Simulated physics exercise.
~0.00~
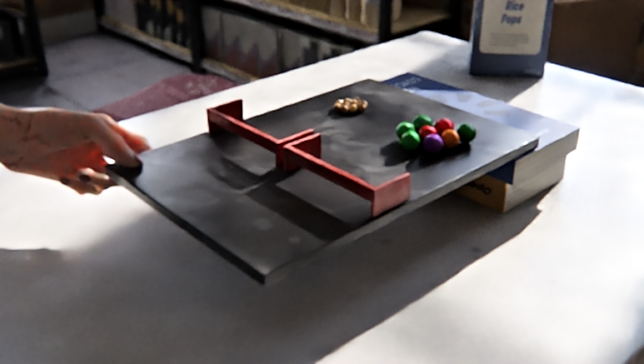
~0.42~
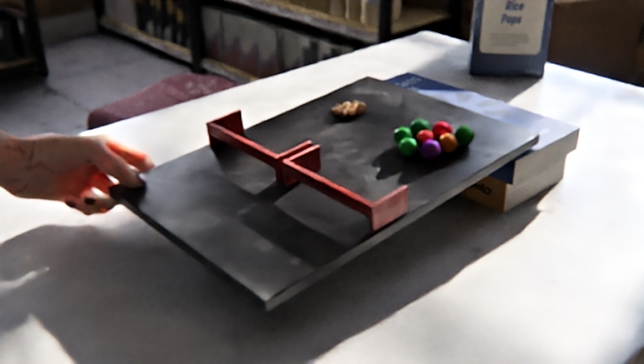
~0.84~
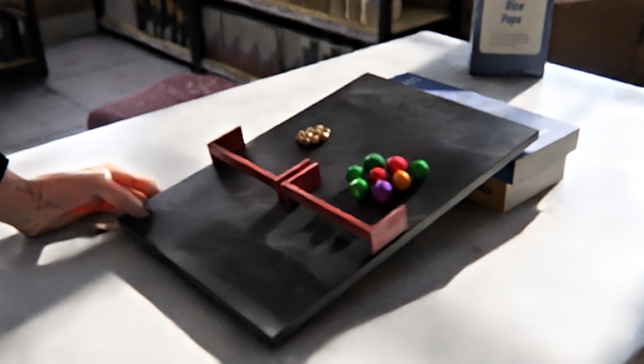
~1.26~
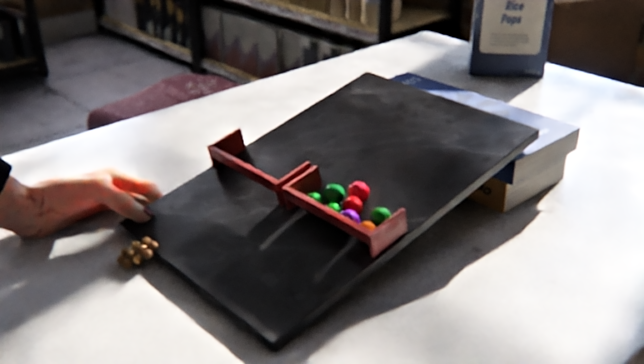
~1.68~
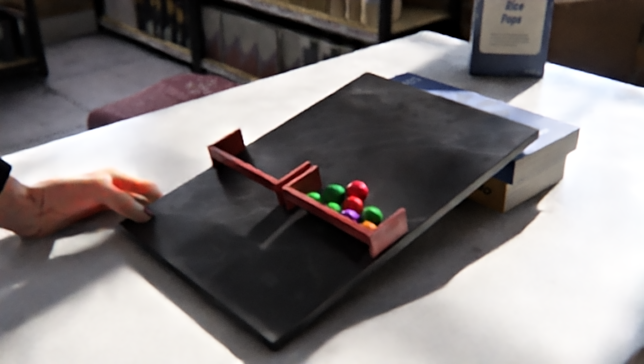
On a white tabletop, a hand lowering a dark board, coloured balls gathering behind a red barrier while small tan pieces slide past another.
